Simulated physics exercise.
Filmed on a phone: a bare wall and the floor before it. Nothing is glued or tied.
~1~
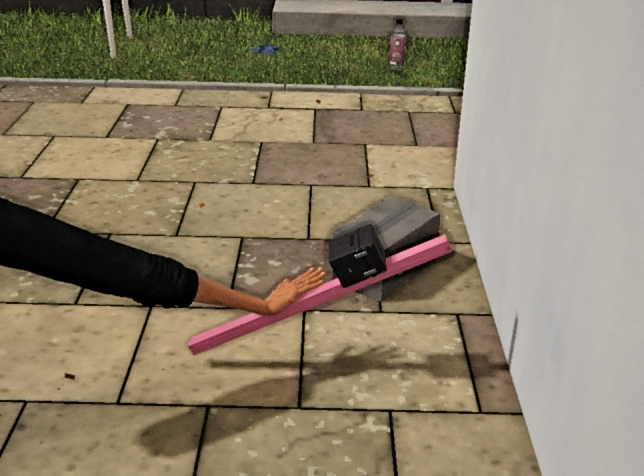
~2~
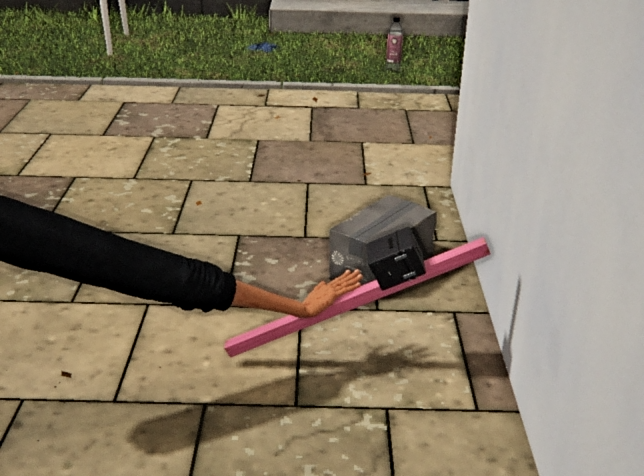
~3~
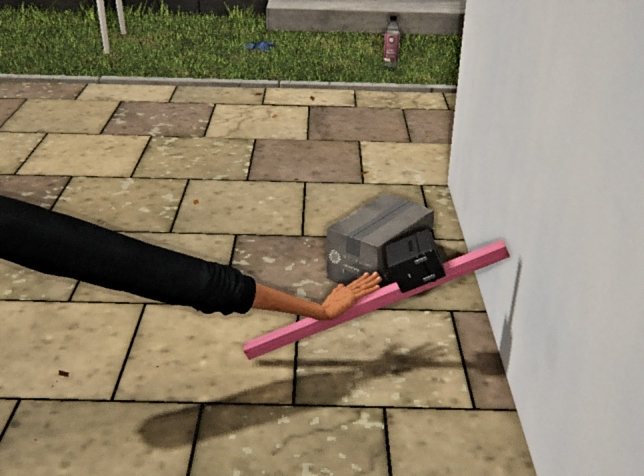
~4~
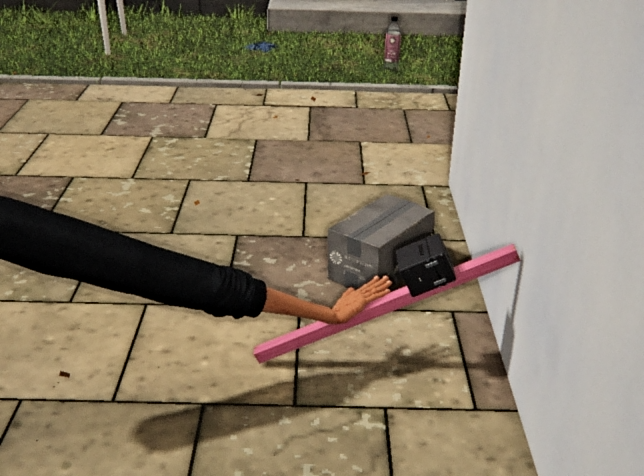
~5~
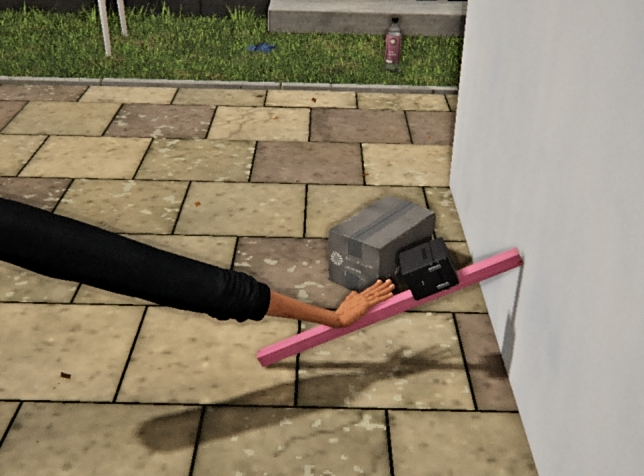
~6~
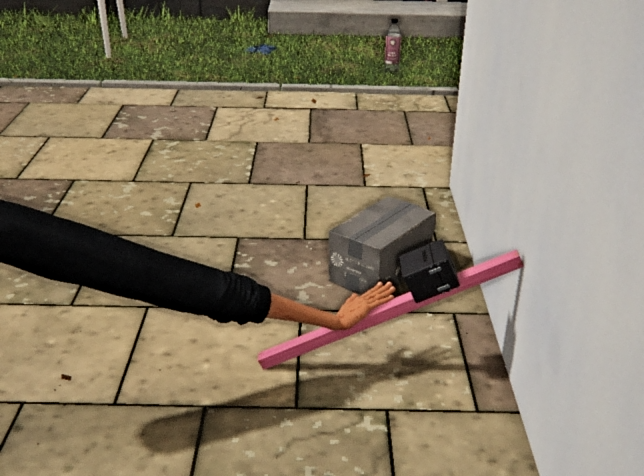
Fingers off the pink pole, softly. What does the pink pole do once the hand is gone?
It slips out.
Then, 0.42 s on from there, pink pole leaning 27° more than when let go near (366, 362).
Then, 0.86 s on from there, pink pole leaning 27° more than when let go near (366, 363).
In the end, moved from the start, pink pole; grey box unmoved. At the end, from the last picture's camera, pink pole near (366, 363). The pole gives way.
